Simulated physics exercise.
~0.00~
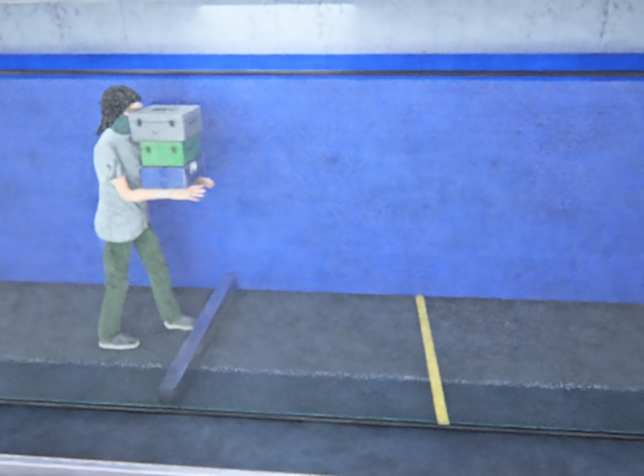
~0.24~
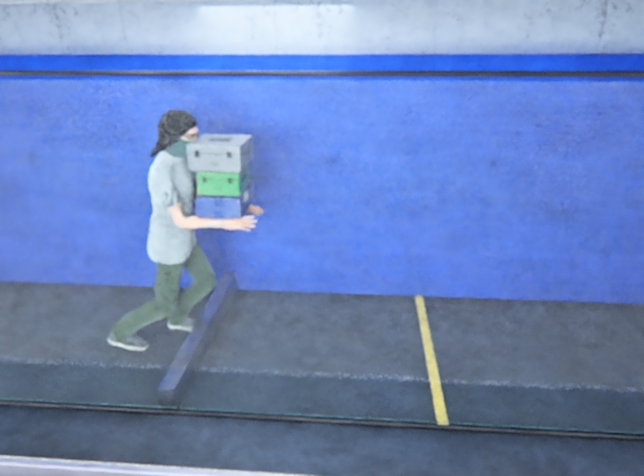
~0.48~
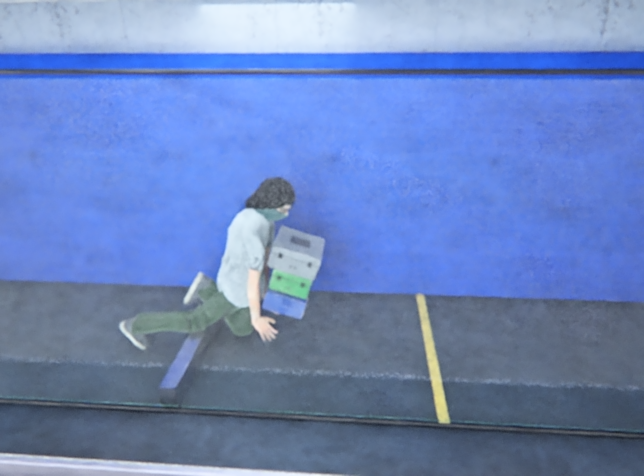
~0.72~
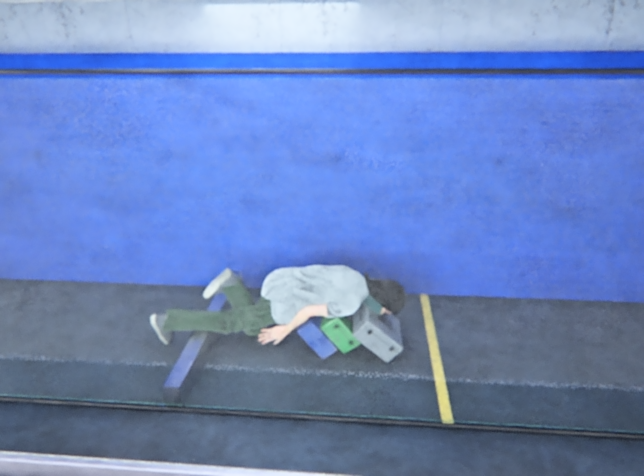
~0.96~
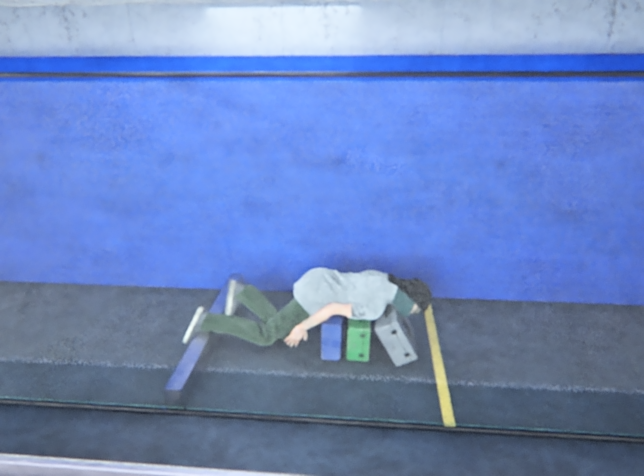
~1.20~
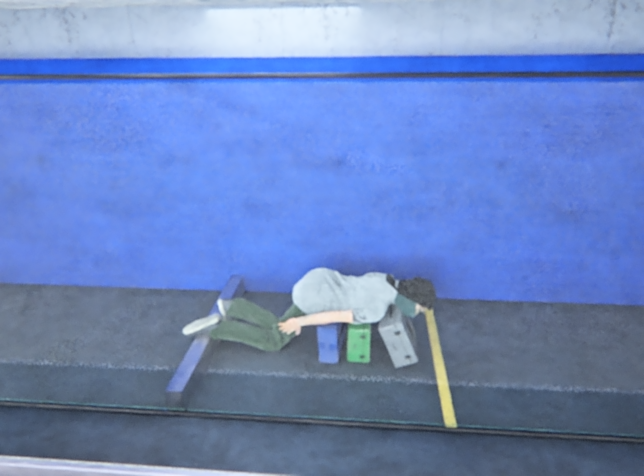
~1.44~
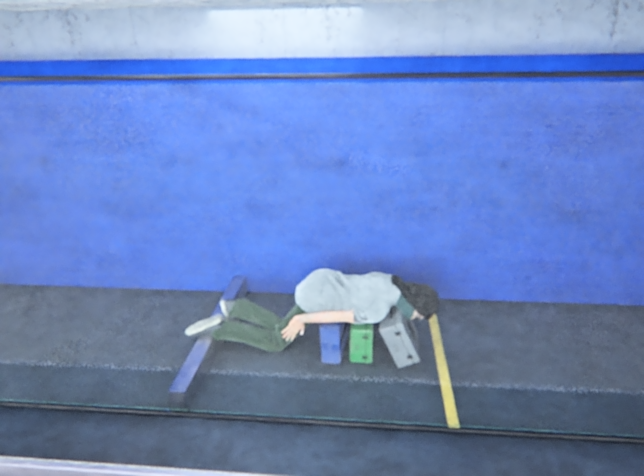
The footage shows a person carrying a grey, a green and a blue box stacked on both forearms, who pitches forward to the right over a floor rail and falls with the boxes, ending face down across them, all three boxes short of the yellow line.
